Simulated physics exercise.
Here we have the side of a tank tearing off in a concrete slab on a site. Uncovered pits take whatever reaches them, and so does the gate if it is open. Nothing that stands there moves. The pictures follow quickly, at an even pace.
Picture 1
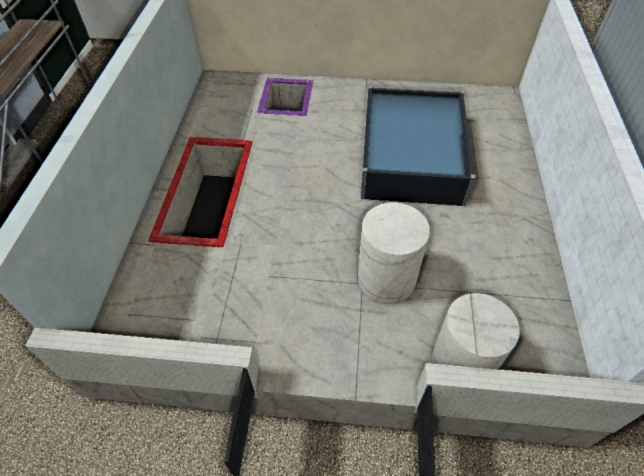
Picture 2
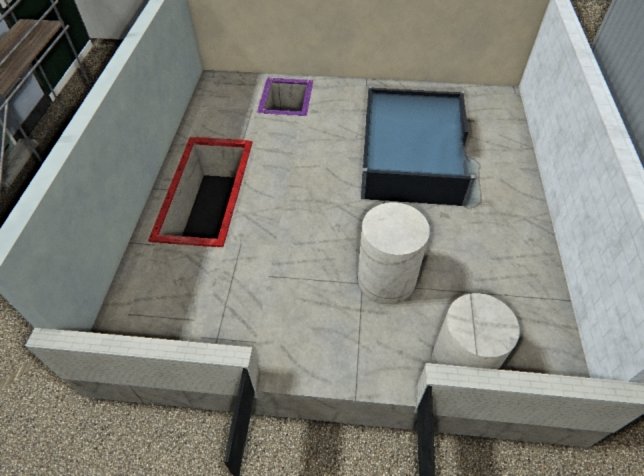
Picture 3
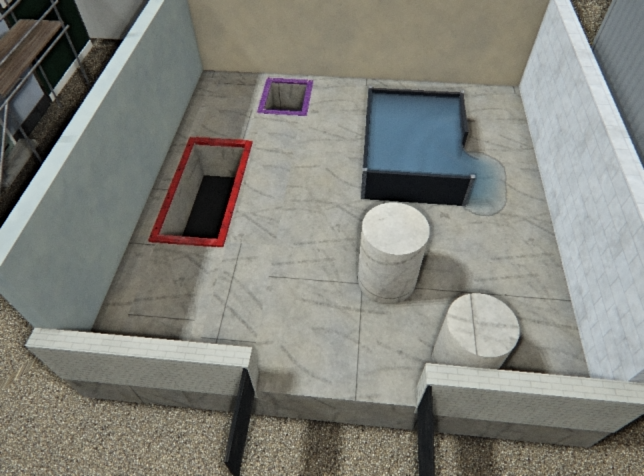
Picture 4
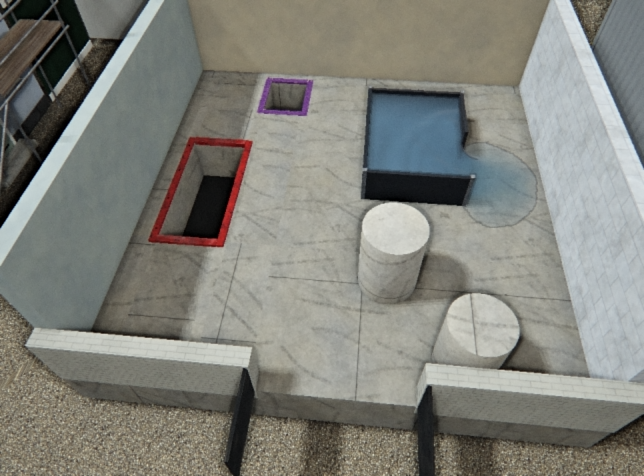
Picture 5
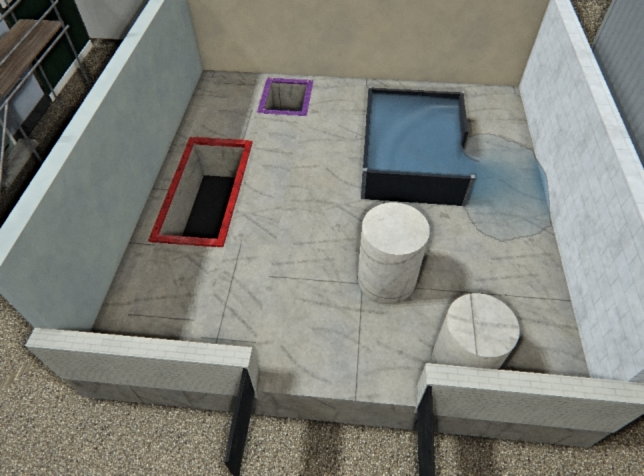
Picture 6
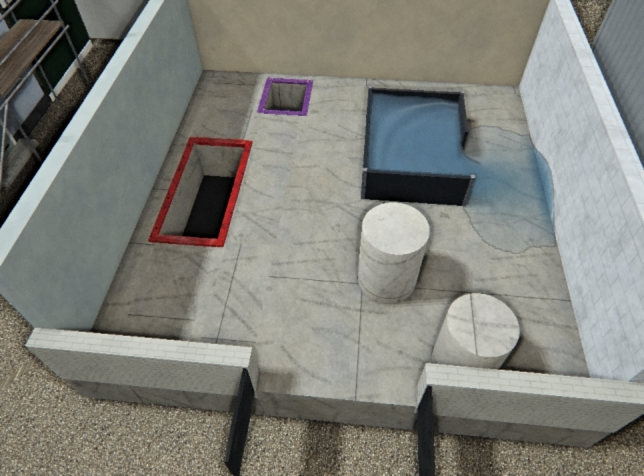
We see a dark-sided tank of still blue water on a walled concrete slab; its right side opens, and water pours out, spreading rightward across the floor to the pale right wall while ripples cross the tank.
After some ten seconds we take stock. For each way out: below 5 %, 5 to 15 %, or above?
The gate takes between 5 and 15 %; the red pit takes under 5 %; the purple pit takes between 5 and 15 %.
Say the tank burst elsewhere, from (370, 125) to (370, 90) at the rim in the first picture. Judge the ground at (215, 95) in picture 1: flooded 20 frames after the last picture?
Answer: Covered.
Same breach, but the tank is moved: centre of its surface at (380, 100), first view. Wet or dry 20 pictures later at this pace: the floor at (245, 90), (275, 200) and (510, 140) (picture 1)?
In that order: Not flooded, no water, covered.
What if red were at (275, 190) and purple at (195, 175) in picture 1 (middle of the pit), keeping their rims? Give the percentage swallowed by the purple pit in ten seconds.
Parts in a hundred: Purple 4.
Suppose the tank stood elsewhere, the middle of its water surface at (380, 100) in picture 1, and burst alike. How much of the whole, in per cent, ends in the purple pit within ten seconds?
In per cent: Purple 4.
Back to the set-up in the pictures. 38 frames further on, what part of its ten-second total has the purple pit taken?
Roughly 40 per cent.
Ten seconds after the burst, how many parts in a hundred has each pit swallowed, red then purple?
In turn 0 and 12 per cent.
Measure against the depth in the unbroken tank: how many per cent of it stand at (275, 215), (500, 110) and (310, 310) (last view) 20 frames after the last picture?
In turn 0, 8 and 0 in a hundred.
A moment on, water covers 10 % of the floor; the gate 0 %, the red pit 0 %, the purple pit 0 %.
Next, water covers 20 % of the floor; the gate 0 %, the red pit 0 %, the purple pit 0 %.
Then, water covers 35 % of the floor; the gate 0 %, the red pit 0 %, the purple pit 0 %.
Later, water covers 55 % of the floor; the gate 2 %, the red pit 0 %, the purple pit 5 %.
In the end, water covers 80 % of the floor; the gate 7 %, the red pit 0 %, the purple pit 12 %.
